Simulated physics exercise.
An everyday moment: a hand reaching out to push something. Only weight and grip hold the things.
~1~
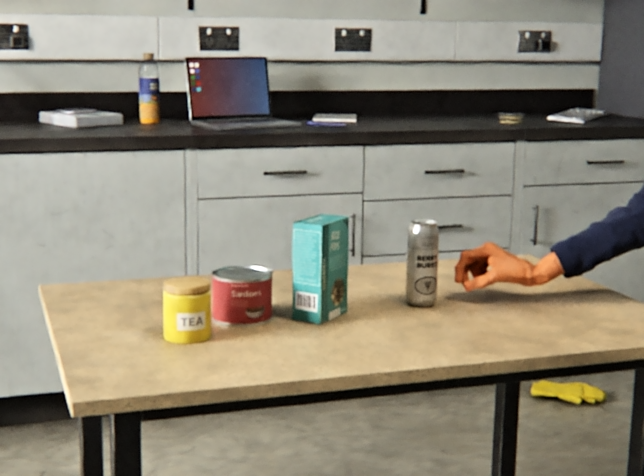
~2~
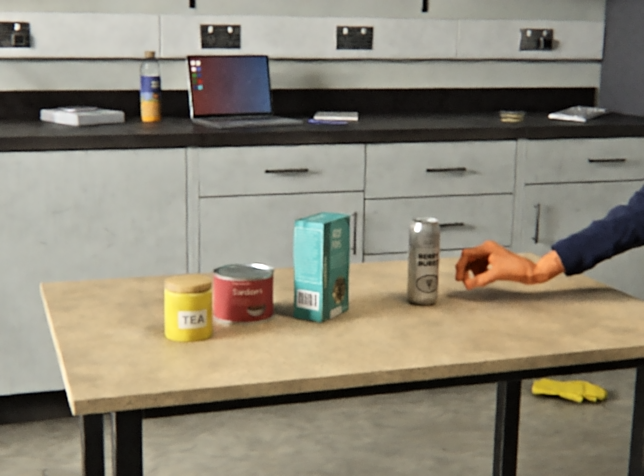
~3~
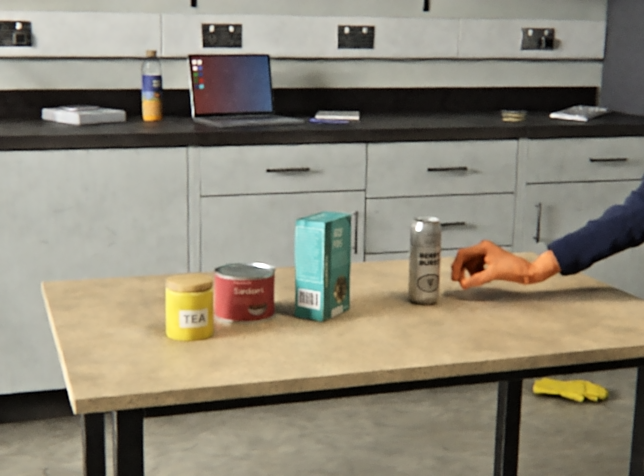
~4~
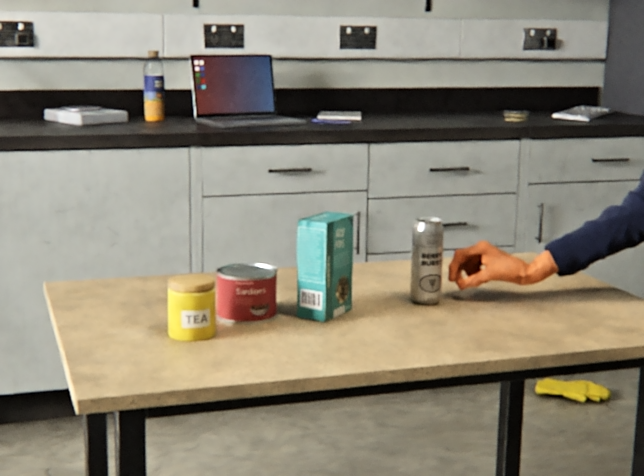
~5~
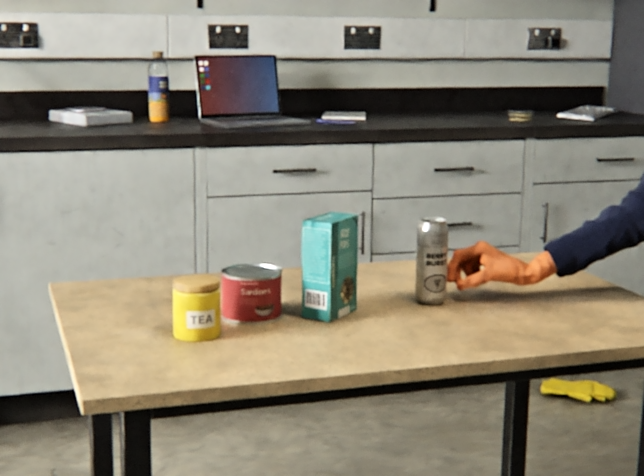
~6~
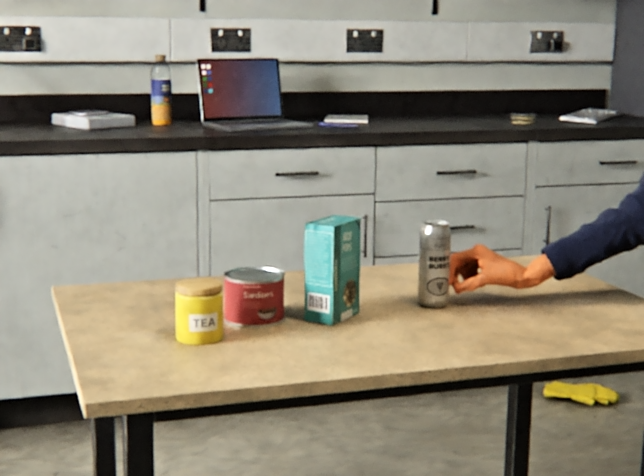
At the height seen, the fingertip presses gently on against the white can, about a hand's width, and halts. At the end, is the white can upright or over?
The white can is still upright.
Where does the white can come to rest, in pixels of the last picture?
Near (371, 269).
Then, 0.40 s on from there, white can shifted about its own width near (414, 266).
Then, 0.90 s on from there, white can shifted about its own width near (388, 268).
In the end, moved from the start, white can. At the end, from the last picture's camera, white can near (371, 269).
